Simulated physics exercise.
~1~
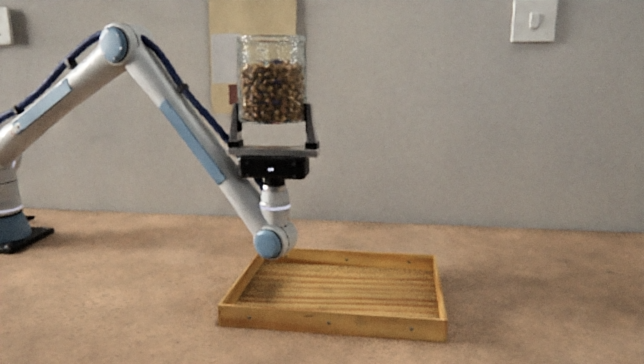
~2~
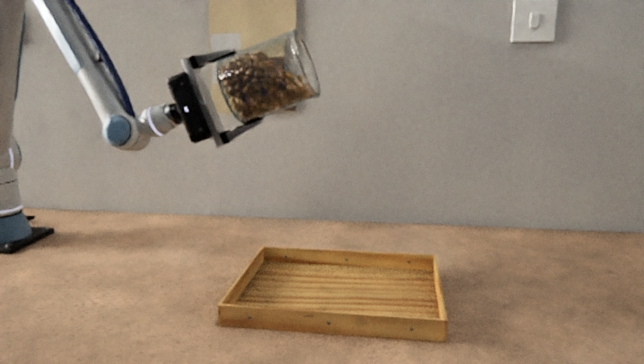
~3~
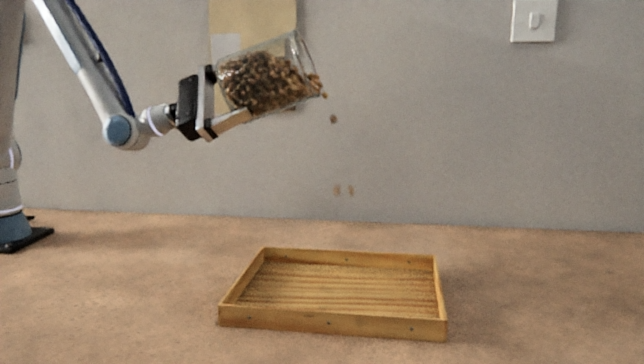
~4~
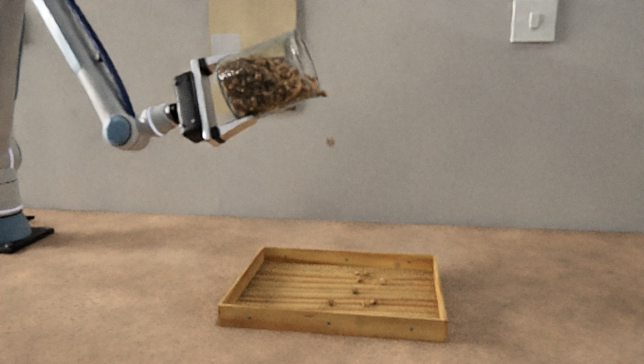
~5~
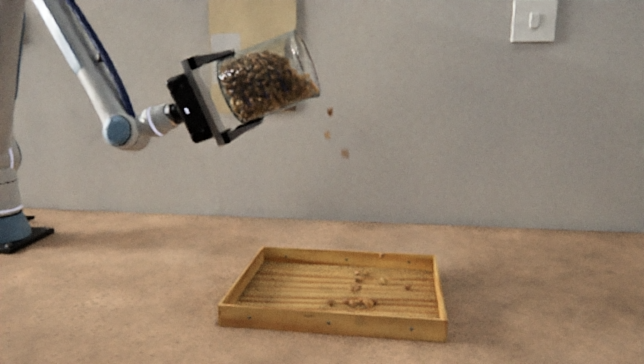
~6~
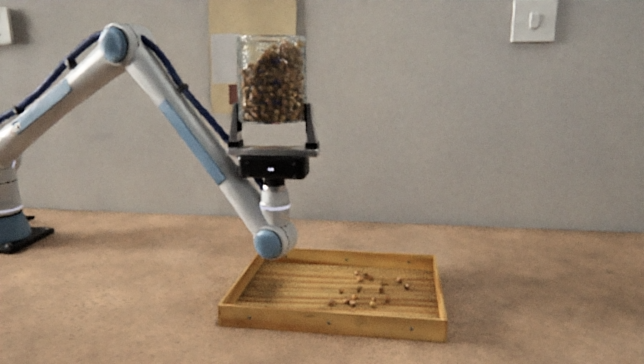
The clip shows a robot arm holding a clear tumbler of dried beans near a wooden tray, tilting it toward the right so that a few beans fall into the tray, then returning it upright, still mostly full, with a small scattering of beans left in the tray.
